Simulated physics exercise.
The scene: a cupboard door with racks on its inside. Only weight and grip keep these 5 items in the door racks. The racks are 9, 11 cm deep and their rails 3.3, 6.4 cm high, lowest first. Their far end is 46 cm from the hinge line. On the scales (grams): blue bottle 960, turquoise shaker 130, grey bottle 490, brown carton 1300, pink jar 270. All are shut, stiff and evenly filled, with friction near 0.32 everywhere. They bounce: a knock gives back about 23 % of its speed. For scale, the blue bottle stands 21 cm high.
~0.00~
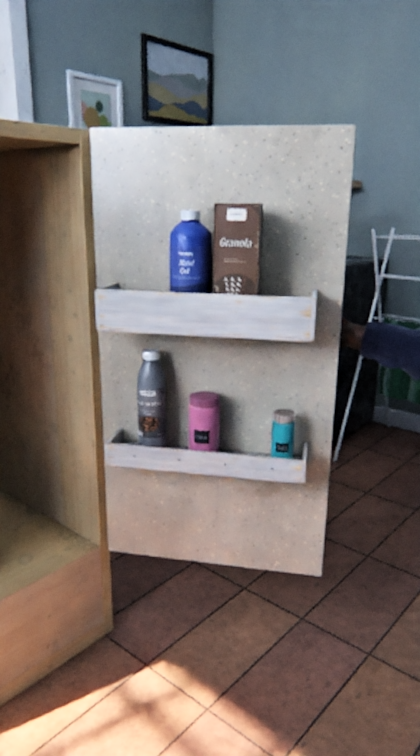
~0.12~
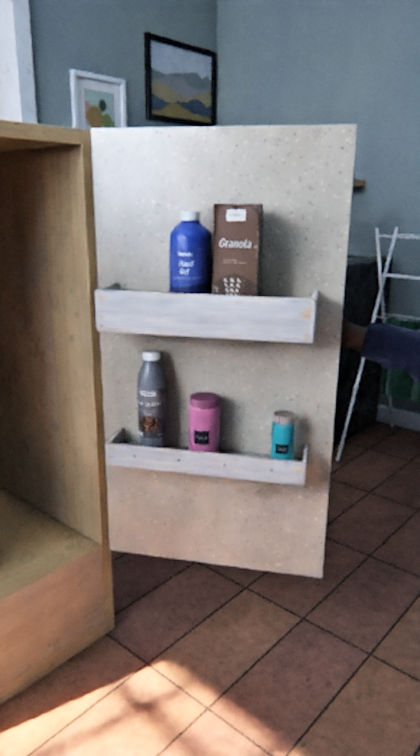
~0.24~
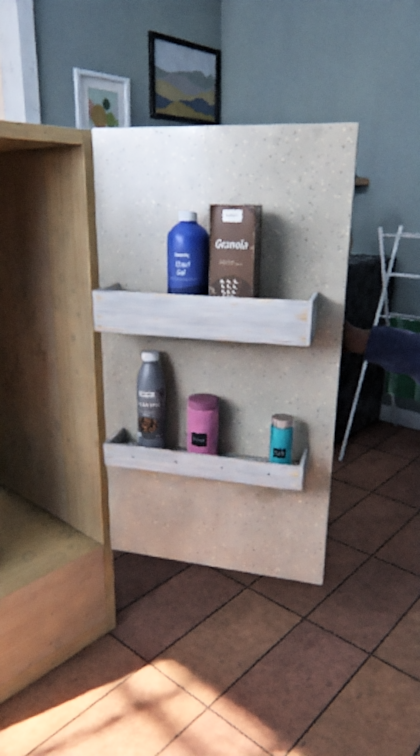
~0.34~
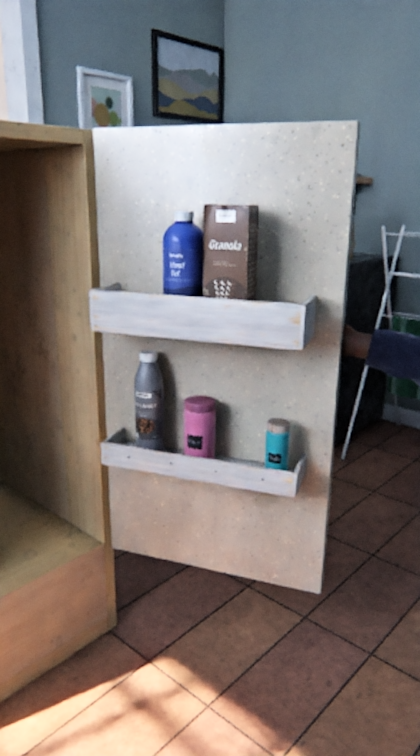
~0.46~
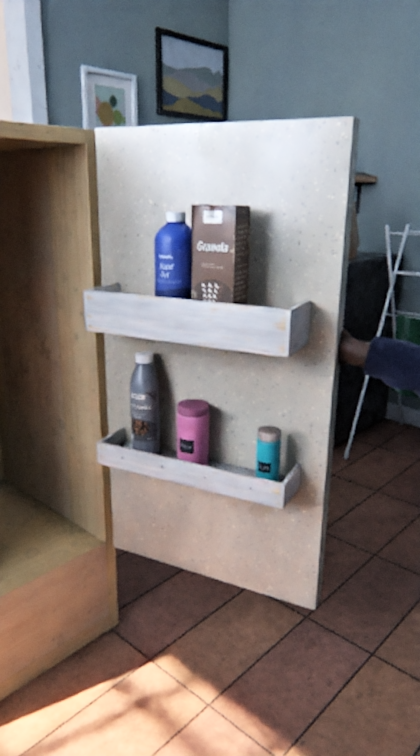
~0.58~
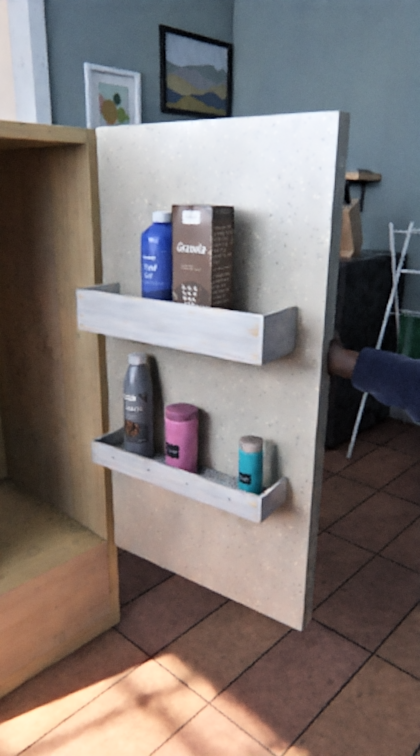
At the start, a cupboard door stands wide open, with a blue bottle and brown carton on its upper rack and a grey bottle, pink jar and turquoise shaker below. The door barely moves at first, then swings partway inward as a dark-sleeved arm shows behind it at right, the items staying upright.
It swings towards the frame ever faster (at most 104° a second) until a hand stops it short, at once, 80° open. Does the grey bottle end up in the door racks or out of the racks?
The grey bottle stays in.
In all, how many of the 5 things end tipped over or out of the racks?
In all, 1.
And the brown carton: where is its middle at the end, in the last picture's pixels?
Near (151, 276).
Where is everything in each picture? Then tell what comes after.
Door 120° open; grey bottle (152, 402); blue bottle (190, 267), in the first picture.
Door 119° open; brown carton (238, 266); pink jar (204, 427), in the second picture.
Door 117° open; blue bottle (188, 269); turquoise shaker (281, 444), in the third picture.
Door 113° open; brown carton (230, 268); pink jar (200, 431), in the fourth picture.
Door 106° open; turquoise shaker (268, 458), in the fifth picture.
Door 98° open; grey bottle (138, 407); brown carton (203, 273), in the sixth picture.
After 0.78 s, door 80° open.
After 1.18 s, door 80° open; turquoise shaker leaning 23°.
After 2.58 s, door 80° open; turquoise shaker leaning 32°.
At rest (3.5 s), tipped over in the door racks, turquoise shaker; the other 4 in place, give or take 5 cm. In the last view, grey bottle near (117, 411).
